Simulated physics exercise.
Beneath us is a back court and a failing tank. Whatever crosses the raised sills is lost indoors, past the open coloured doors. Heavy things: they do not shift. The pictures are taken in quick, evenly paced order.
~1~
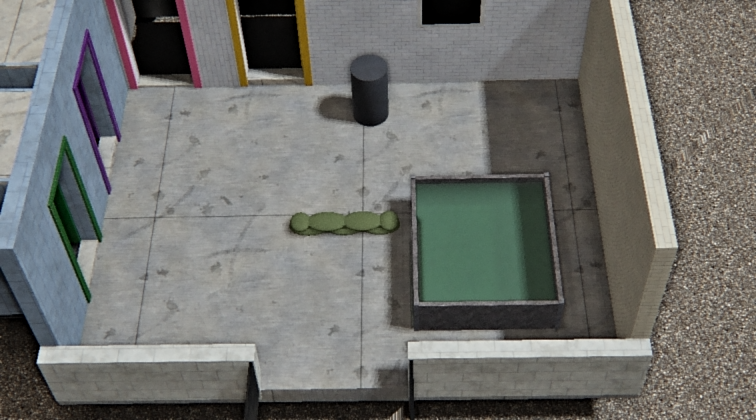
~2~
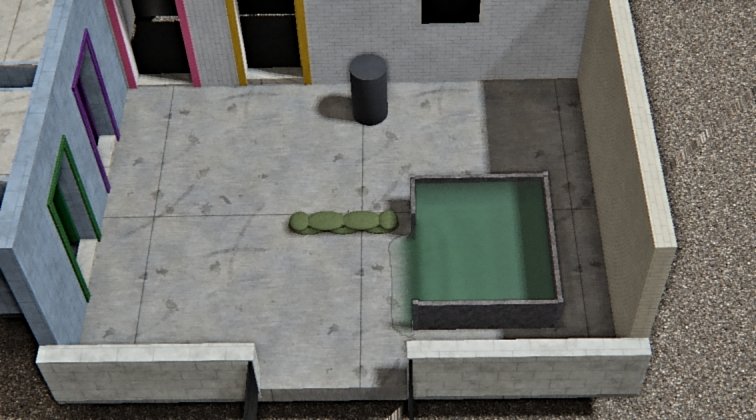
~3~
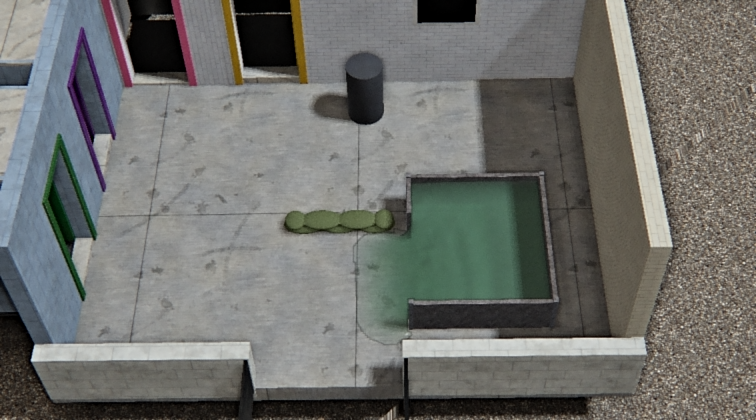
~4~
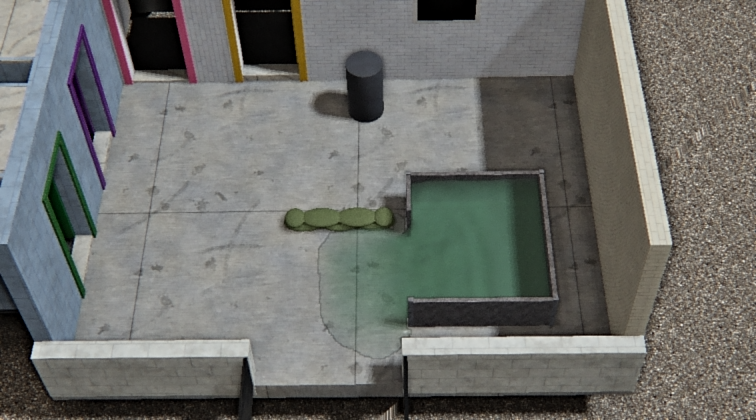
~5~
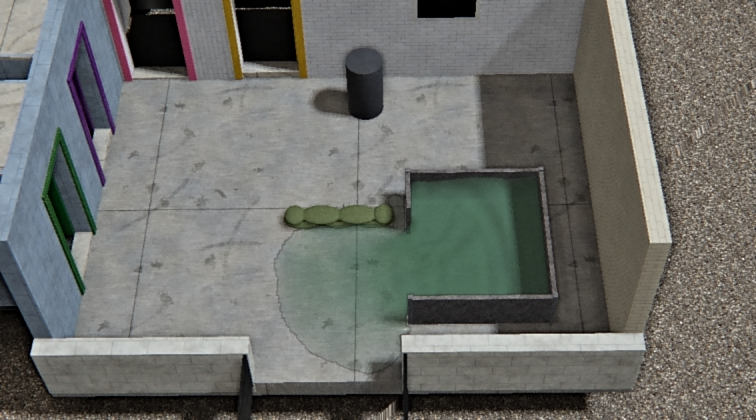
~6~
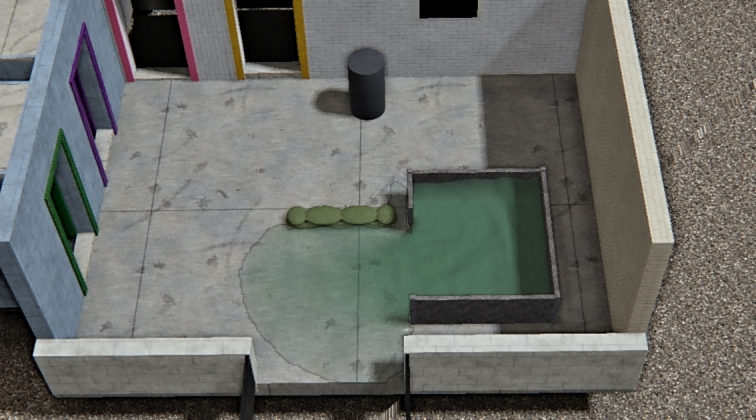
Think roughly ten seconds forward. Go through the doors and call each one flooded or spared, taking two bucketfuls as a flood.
Green door: Flooded, pink door: Flooded, yellow door: Spared, purple door: Spared.
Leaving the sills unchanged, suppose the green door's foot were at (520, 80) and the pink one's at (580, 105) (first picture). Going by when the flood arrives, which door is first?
The purple door.
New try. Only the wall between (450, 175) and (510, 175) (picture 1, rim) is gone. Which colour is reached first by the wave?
You want the yellow one.
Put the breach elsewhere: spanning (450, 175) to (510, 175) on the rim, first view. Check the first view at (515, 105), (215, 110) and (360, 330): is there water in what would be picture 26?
The first point is soaked, the second soaked, the third spared.
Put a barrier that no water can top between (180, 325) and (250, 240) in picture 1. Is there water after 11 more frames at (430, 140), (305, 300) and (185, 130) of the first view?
Results in order: Bone-dry / swamped / bone-dry.
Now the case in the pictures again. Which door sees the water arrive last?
Answer - the door marked yellow.
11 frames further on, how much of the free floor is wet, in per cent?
About 35 per cent.
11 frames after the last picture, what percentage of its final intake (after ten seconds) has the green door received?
Near 15 per cent, give or take.
A moment on, water covers 30 % of the floor; the green door not reached, the pink door not reached, the yellow door not reached, the purple door not reached.
Next, water covers 35 % of the floor; the green door over two buckets in, the pink door not reached, the yellow door not reached, the purple door not reached.
Then, water covers 40 % of the floor; the green door far over two buckets in, the pink door not reached, the yellow door not reached, the purple door wet at the sill, nothing in.
Later, water covers 55 % of the floor; the green door far over two buckets in, the pink door over two buckets in, the yellow door wet at the sill, nothing in, the purple door wet at the sill, nothing in.
In the end, water covers 70 % of the floor; the green door far over two buckets in, the pink door far over two buckets in, the yellow door wet at the sill, nothing in, the purple door wet at the sill, nothing in.
